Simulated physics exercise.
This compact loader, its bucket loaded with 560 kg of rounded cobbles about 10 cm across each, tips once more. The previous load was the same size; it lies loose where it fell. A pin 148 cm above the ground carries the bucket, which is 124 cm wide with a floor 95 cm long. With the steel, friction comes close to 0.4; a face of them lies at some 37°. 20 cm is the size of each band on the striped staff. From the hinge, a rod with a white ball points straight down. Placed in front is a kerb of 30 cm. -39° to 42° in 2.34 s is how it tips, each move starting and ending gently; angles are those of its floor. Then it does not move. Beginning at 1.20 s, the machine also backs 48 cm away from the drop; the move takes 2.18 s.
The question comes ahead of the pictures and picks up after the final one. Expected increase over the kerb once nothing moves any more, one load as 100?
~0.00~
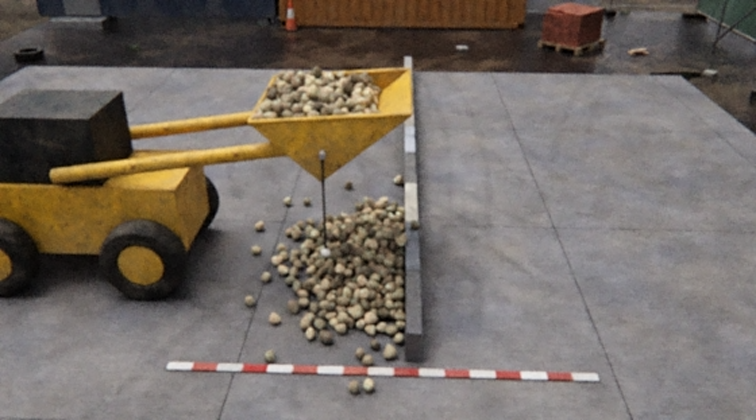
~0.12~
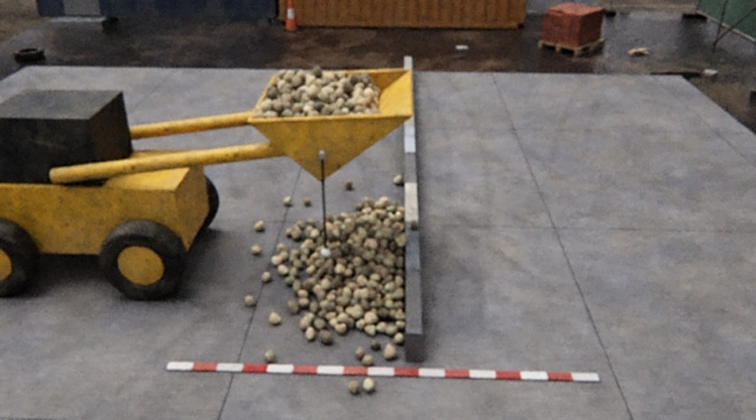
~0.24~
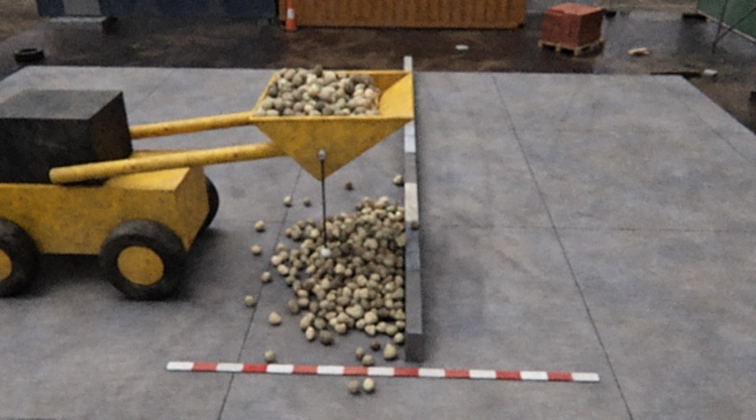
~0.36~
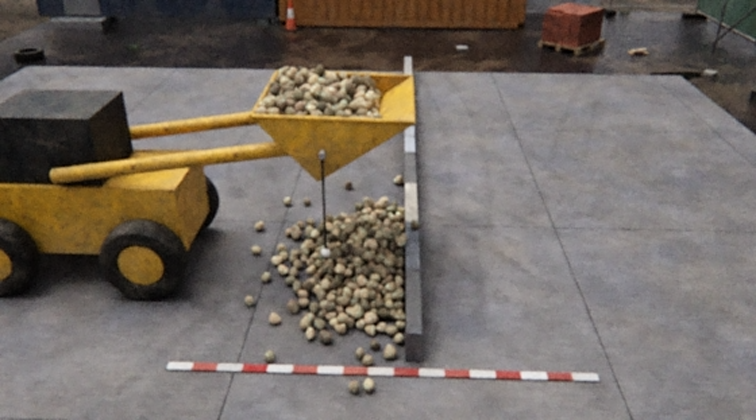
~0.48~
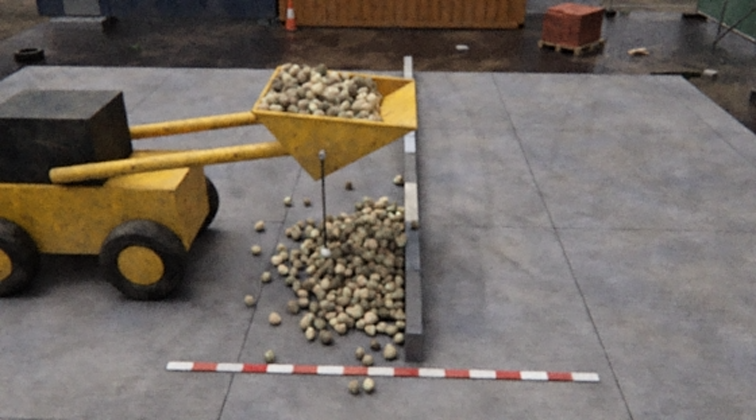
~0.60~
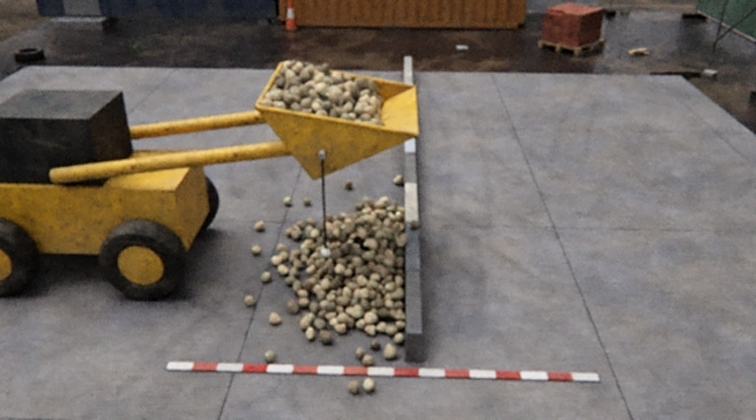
About 43 in every hundred.
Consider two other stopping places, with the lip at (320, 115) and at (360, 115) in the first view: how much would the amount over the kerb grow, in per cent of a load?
0 % and 5 %.
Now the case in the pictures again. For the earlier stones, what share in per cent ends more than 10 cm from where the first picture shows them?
I'd say roughly 5 per cent of them.
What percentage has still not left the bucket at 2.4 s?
Estimate: 5 % remaining inside, roughly.
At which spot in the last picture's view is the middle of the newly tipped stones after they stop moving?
The middle lies near (403, 255) in the last picture.
After 1.8 s the floor is at 30°; in per cent of one load, 88 in the bucket, 111 on this side of the kerb, 1 over the kerb; the foremost stones are at (420, 221).
After 2.4 s the floor is at 42°; in per cent of one load, 7 in the bucket, 157 on this side of the kerb, 36 over the kerb; the foremost stones are at (524, 280).
After 3.8 s the floor is at 42°; in per cent of one load, 0 in the bucket, 156 on this side of the kerb, 43 over the kerb; the foremost stones are at (596, 290).
After 6.7 s the floor is at 42°; in per cent of one load, 0 in the bucket, 156 on this side of the kerb, 43 over the kerb; the foremost stones are at (596, 290). Net gain over the kerb, 43.
